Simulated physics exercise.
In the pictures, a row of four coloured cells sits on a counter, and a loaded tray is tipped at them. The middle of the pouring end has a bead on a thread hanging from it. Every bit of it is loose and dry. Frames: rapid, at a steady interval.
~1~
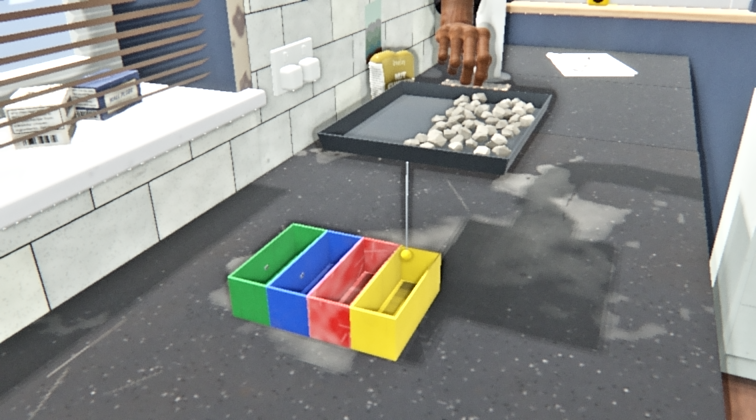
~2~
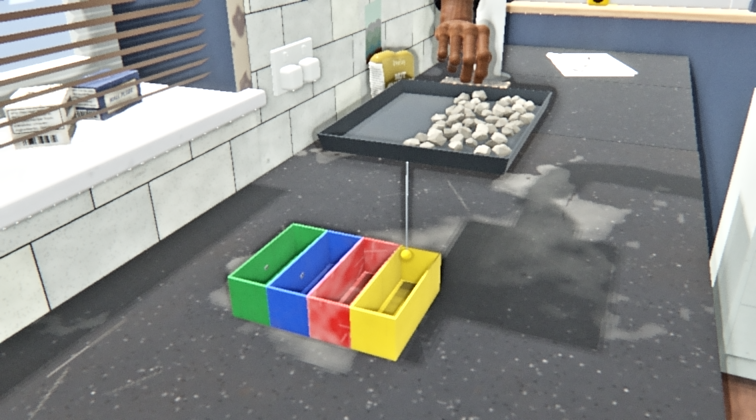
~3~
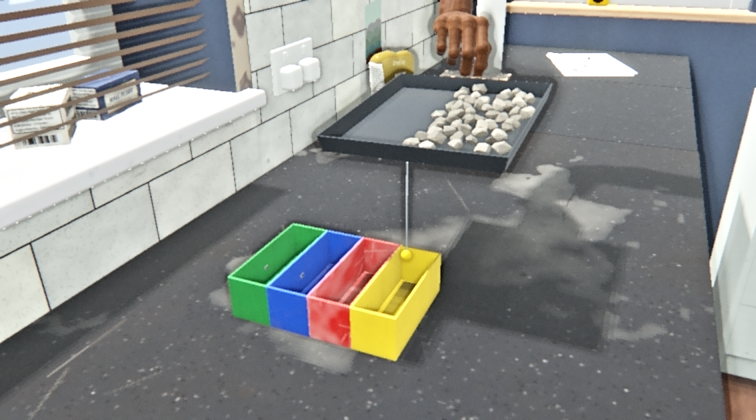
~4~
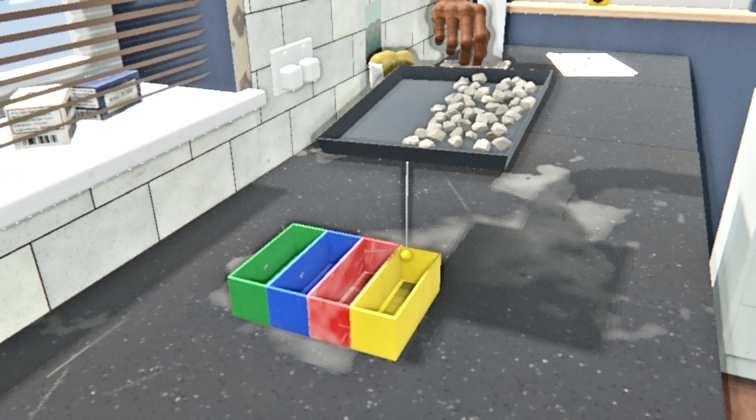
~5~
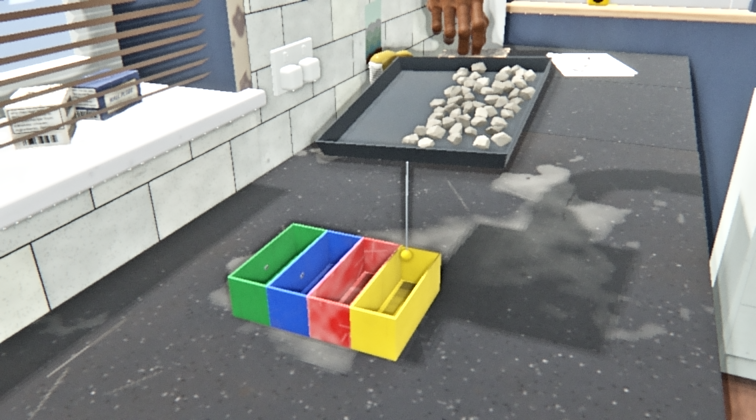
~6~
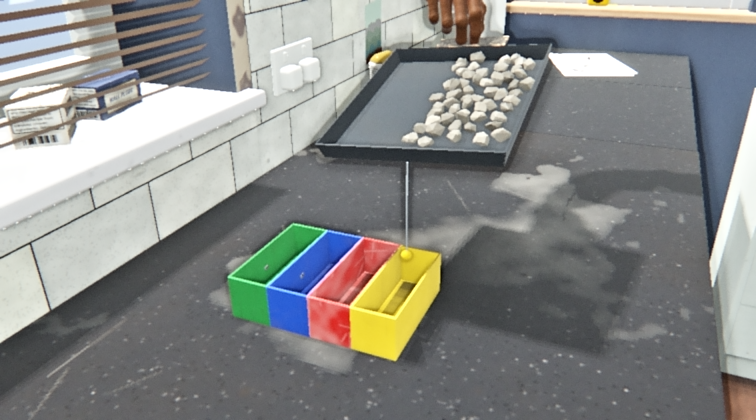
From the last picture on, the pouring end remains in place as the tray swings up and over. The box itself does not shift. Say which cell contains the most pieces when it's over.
It is the blue cell.
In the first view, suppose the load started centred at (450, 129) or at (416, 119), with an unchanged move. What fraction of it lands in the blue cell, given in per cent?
In turn 50 and 70 in a hundred.
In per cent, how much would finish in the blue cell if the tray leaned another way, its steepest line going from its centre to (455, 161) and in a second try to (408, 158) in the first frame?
Case one 0 %; case two 10 %.
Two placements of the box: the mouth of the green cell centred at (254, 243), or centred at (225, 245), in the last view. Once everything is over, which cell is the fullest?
Try one: The red one; try two: Yellow.
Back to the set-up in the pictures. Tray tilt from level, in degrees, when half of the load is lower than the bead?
About 105° of tilt.
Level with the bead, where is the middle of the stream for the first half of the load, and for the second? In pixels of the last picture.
Earlier portion about (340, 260); later portion about (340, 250).
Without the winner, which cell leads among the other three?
Ranked second: Red.
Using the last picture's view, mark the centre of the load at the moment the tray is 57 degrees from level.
Its middle sits at about pixel (382, 137).
Just after the last frame, tray tipped steeply; almost all on the tray; just a few falling or outside the box.
A moment on, tray tipped right over; roughly two thirds on the tray; about a tenth in the blue cell; about a tenth in the yellow cell; about a tenth in the red cell; just a few falling or outside the box.
Further on, tray tipped past a quarter turn; roughly half in the blue cell; roughly a third in the red cell; roughly a quarter in the yellow cell; about a tenth falling or outside the box.
When it is over, tray tipped past a quarter turn; roughly half in the blue cell; roughly a third in the red cell; roughly a quarter in the yellow cell; not one in the green cell; about a tenth outside the box.
